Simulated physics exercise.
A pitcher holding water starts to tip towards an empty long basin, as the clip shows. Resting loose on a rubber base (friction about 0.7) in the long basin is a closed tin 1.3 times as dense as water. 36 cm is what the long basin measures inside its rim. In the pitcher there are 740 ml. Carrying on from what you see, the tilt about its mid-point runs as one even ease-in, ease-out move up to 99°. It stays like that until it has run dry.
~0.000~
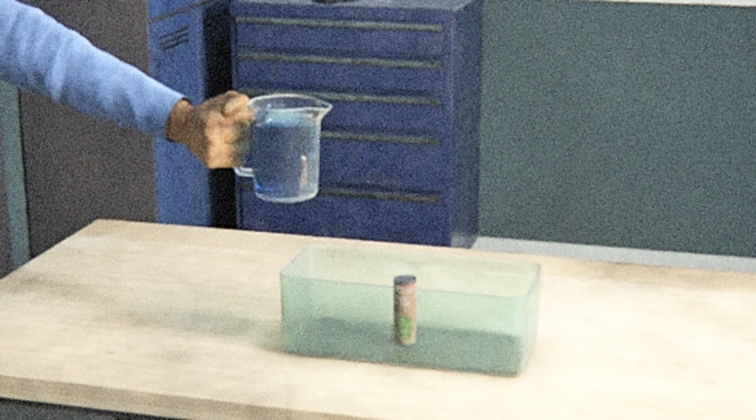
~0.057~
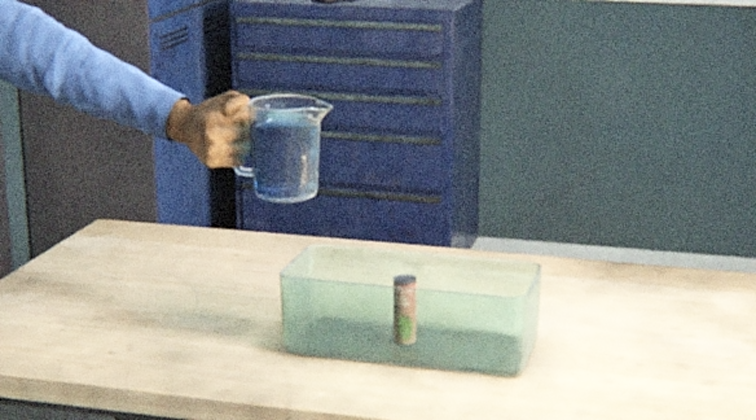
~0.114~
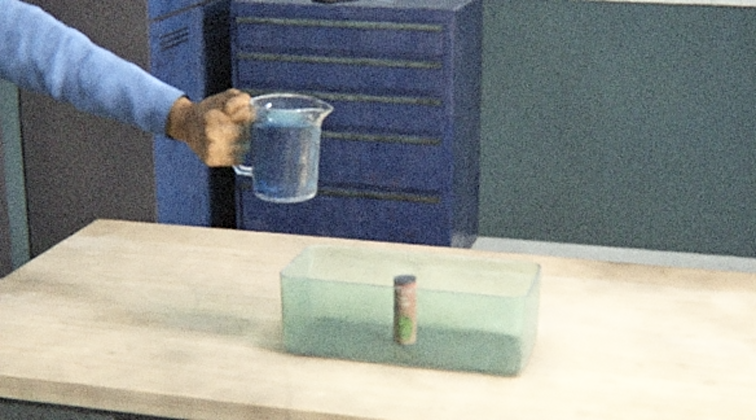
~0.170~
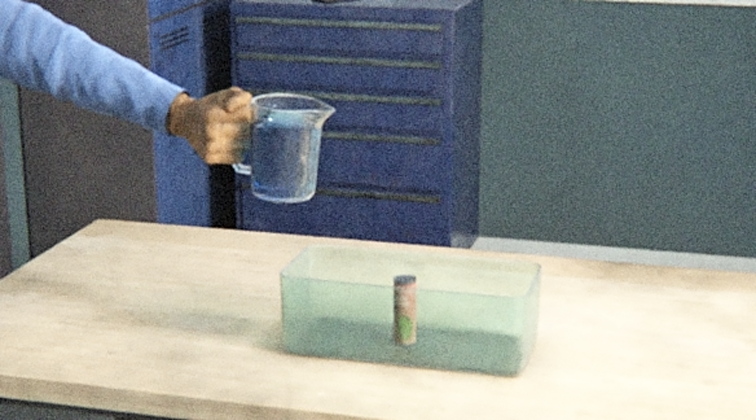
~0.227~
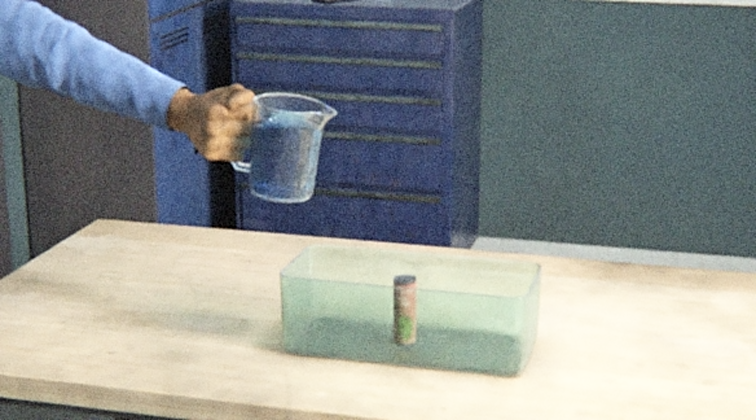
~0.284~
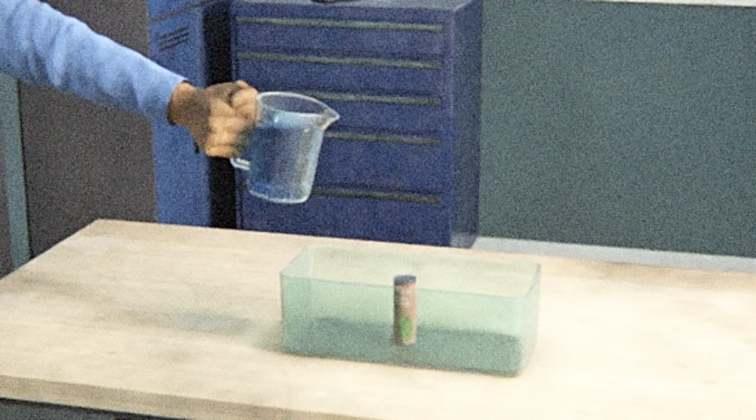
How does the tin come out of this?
It ends up knocked down.
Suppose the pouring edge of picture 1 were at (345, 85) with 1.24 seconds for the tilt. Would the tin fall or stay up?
It does not tip.
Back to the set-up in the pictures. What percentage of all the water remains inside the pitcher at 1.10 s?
Near 44 percent, more or less.
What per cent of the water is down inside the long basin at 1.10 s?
Some 36 per cent.
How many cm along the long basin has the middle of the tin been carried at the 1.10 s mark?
0 cm, roughly.
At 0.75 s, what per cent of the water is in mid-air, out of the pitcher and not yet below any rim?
Around 10 in a hundred.
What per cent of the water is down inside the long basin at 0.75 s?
1 %, roughly.
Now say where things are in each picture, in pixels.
In the first frame, it leans 0°; its right rim is at (331, 107); the water meets the walls at (255, 117) and (319, 121); the long basin's rim runs from (294, 261) to (535, 282); the tin's top is at (405, 281).
In the second frame, it leans 0°; its right rim is at (332, 107); the water meets the walls at (255, 117) and (319, 121).
In the third frame, it leans 2°; its right rim is at (333, 108); the water meets the walls at (256, 117) and (319, 122).
In the fourth frame, it leans 4°; its right rim is at (334, 110); the water meets the walls at (257, 117) and (320, 122).
In the fifth frame, it leans 7°; its right rim is at (336, 113); the water meets the walls at (258, 118) and (322, 123).
In the sixth frame, it leans 10°; its right rim is at (339, 117); the water meets the walls at (259, 118) and (325, 123).
Then, 0.75 s in, the tilt is 59° and 89 per cent is still to pour; the tin stands where it began.
Then, 1.10 s in, the tilt is 91° and 43 per cent is still to pour; the tin stands where it began.
Then, 1.46 s in, the tilt is 99° and 7 per cent is still to pour; the tin lies on its side.
Then, 1.85 s in, the tilt is 99° and 0 per cent is still to pour; the tin lies on its side.
Finally, the tin lies on its side.
